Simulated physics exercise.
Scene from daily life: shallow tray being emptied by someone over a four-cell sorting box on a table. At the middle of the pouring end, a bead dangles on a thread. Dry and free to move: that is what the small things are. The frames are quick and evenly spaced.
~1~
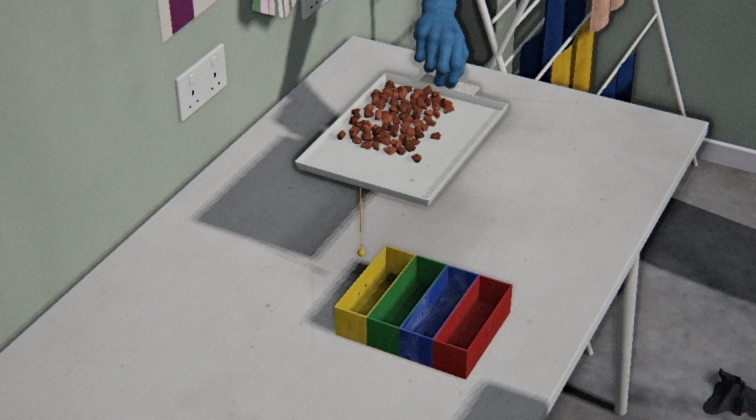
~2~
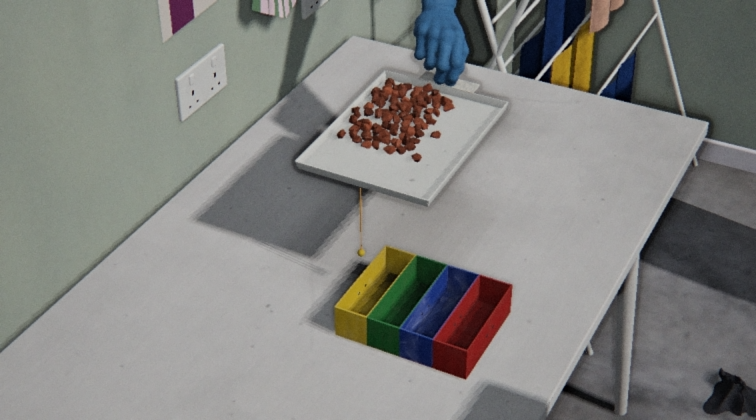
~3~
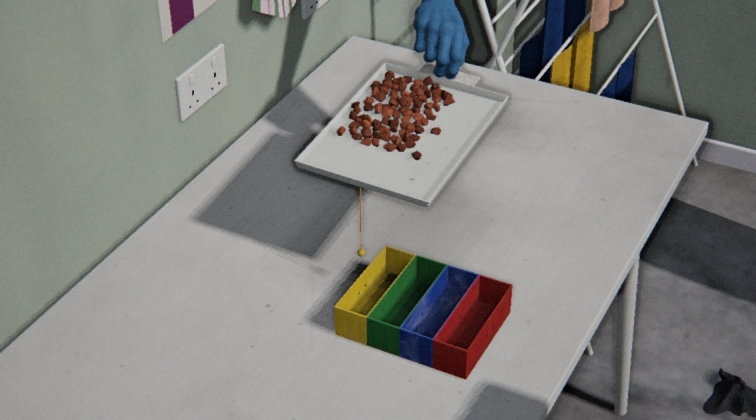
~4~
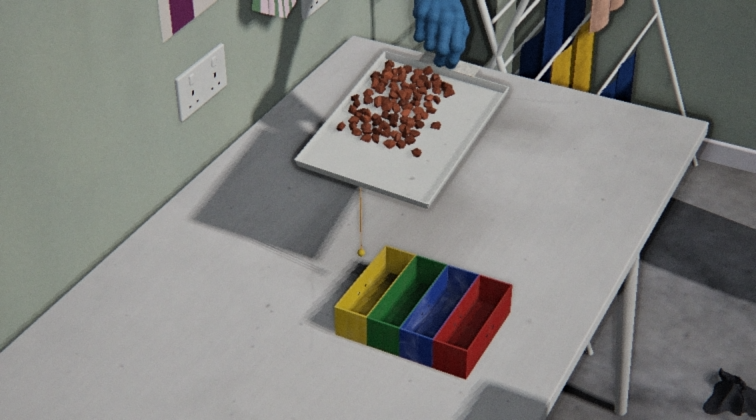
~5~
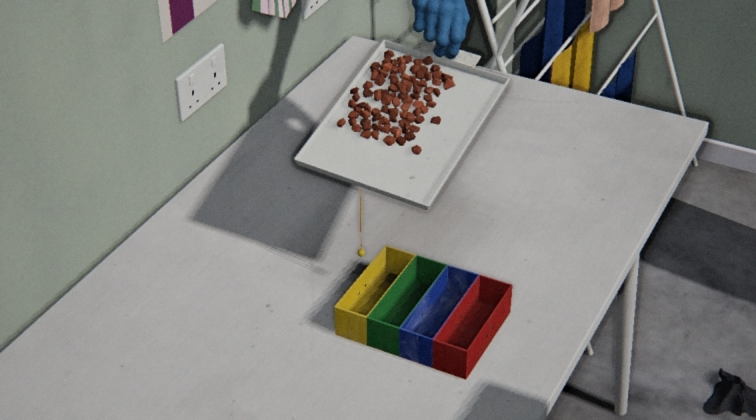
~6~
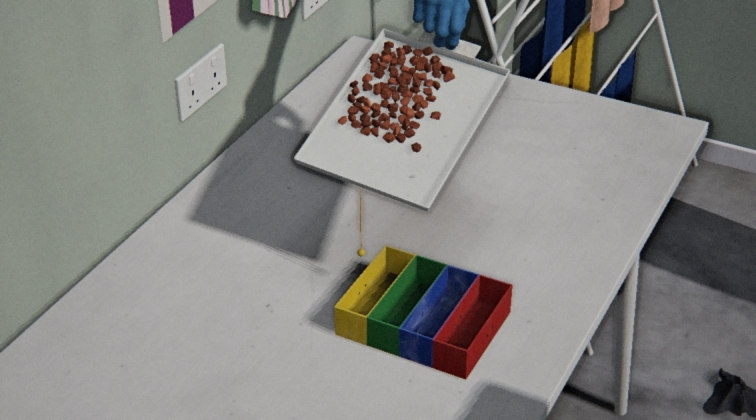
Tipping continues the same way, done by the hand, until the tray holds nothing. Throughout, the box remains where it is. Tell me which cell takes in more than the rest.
I would say the green cell.
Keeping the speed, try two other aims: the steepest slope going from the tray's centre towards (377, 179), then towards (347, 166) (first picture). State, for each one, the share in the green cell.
Case one 20 %; case two 0 %.
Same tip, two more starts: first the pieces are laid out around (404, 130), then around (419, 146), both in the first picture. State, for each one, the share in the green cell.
Estimate: 50 % first, 40 % second.
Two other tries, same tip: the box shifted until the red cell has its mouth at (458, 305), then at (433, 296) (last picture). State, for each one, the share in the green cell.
About 40 per cent first, then about 20 per cent.
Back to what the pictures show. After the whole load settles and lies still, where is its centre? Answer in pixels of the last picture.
At about (393, 326), give or take.
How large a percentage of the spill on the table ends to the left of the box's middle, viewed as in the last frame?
That's roughly 100 per cent of the pieces.
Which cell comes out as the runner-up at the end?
Yellow.
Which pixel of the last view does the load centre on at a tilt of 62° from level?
Somewhere near pixel (388, 190).
Soon, tray tipped steeply; most on the tray; about a quarter falling or outside the box.
A while on, tray tipped past a quarter turn; about a quarter on the tray; about a third in the green cell; about a quarter in the yellow cell; a small part in the blue cell; a stray few in the red cell; about a quarter falling or outside the box.
Towards the end, tray tipped past a quarter turn; about half in the green cell; about a quarter in the yellow cell; a small part in the blue cell; a stray few in the red cell; about a quarter falling or outside the box.
Finally, tray tipped past a quarter turn; about half in the green cell; about a quarter in the yellow cell; a small part in the blue cell; a stray few in the red cell; about a quarter outside the box.
